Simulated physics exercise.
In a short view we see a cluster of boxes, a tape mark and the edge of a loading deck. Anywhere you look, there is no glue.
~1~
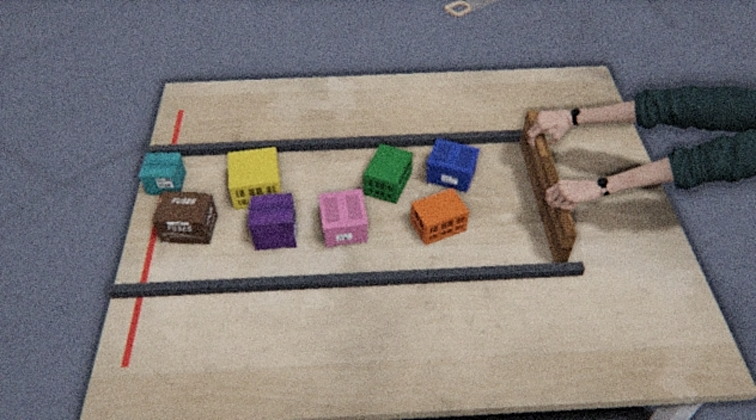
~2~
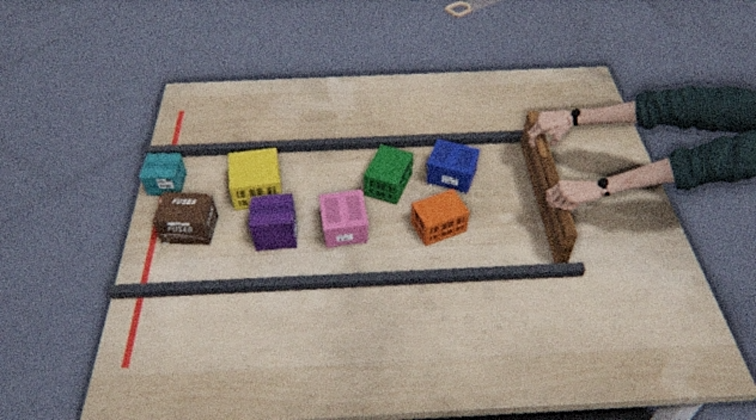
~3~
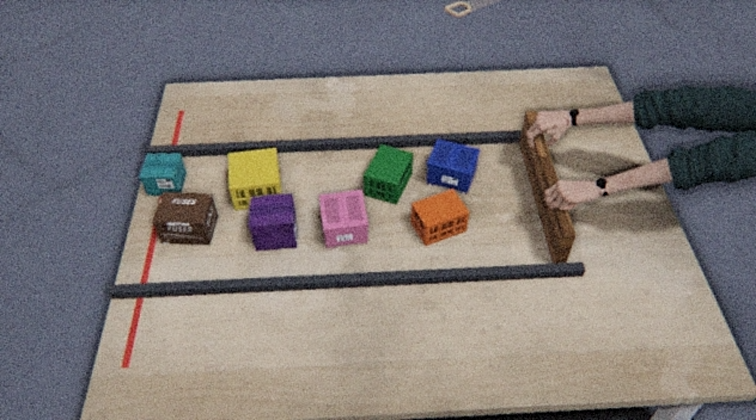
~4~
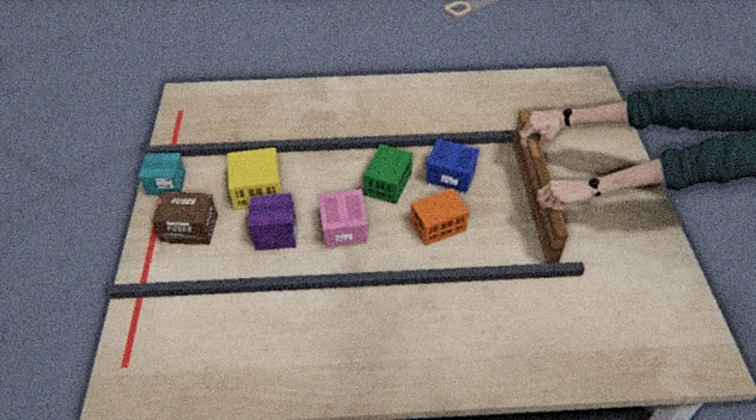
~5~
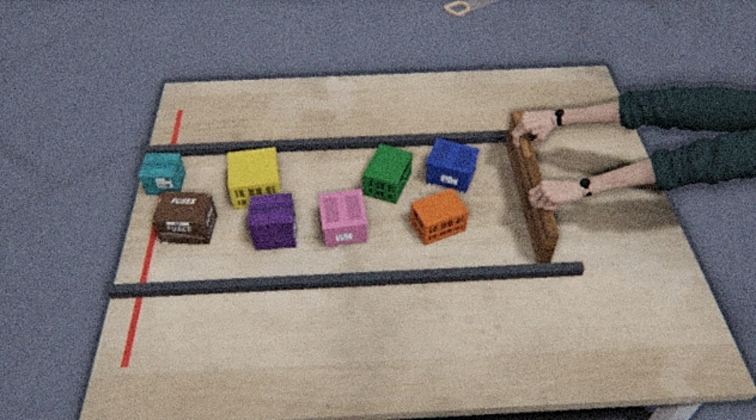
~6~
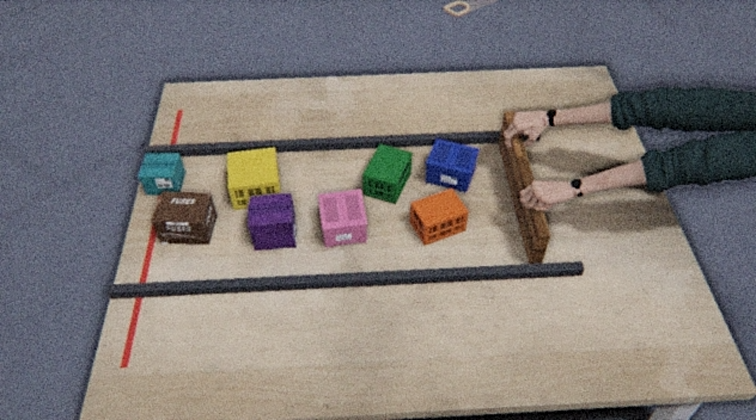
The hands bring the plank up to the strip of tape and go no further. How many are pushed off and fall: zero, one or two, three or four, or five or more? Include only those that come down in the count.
The tally of those that come down is above four.
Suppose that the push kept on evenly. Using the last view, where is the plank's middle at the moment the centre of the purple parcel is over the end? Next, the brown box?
The middle would be close to (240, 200) and then close to (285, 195).
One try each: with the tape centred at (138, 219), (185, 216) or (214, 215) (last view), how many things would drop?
In that order 8, 6 and 4.
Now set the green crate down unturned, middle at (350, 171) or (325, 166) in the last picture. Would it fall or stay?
Well, in both cases in turn, the green crate does not stay and then does not stay.
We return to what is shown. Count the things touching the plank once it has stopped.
The answer is 2.
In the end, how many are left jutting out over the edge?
Tally: 2.
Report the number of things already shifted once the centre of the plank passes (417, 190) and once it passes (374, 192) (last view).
By the first moment it's 3, by the second it's 5.
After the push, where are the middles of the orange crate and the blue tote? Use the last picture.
The orange crate finishes at (126, 225); the blue tote finishes at (136, 187).
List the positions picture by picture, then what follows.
The first picture shows turquoise parcel (163, 174); brown box (186, 218); yellow crate (255, 178); plank (545, 184); tape (157, 218).
The second picture shows brown box (187, 219); orange crate (440, 217).
The third picture shows yellow crate (256, 179); blue tote (453, 167).
The fourth picture shows turquoise parcel (163, 174); green crate (388, 174).
The fifth picture shows brown box (186, 218); purple parcel (273, 222).
The sixth picture shows turquoise parcel (163, 174); brown box (185, 218); yellow crate (255, 179); plank (521, 185); tape (157, 218).
Soon after, none off yet; turquoise parcel at rest near (163, 174); brown box at rest near (185, 218); yellow crate at rest near (255, 179).
After that, none off yet; turquoise parcel at rest near (163, 174); brown box displaced a little near (158, 221); yellow crate displaced about its own width near (213, 179).
And then, two off so far; turquoise parcel off the edge near (129, 253); brown box off the edge near (115, 299); yellow crate displaced well along near (122, 183).
In the end, the number that fall off is five or more; gone, green crate, pink tote, purple parcel, yellow crate, brown box and turquoise parcel.
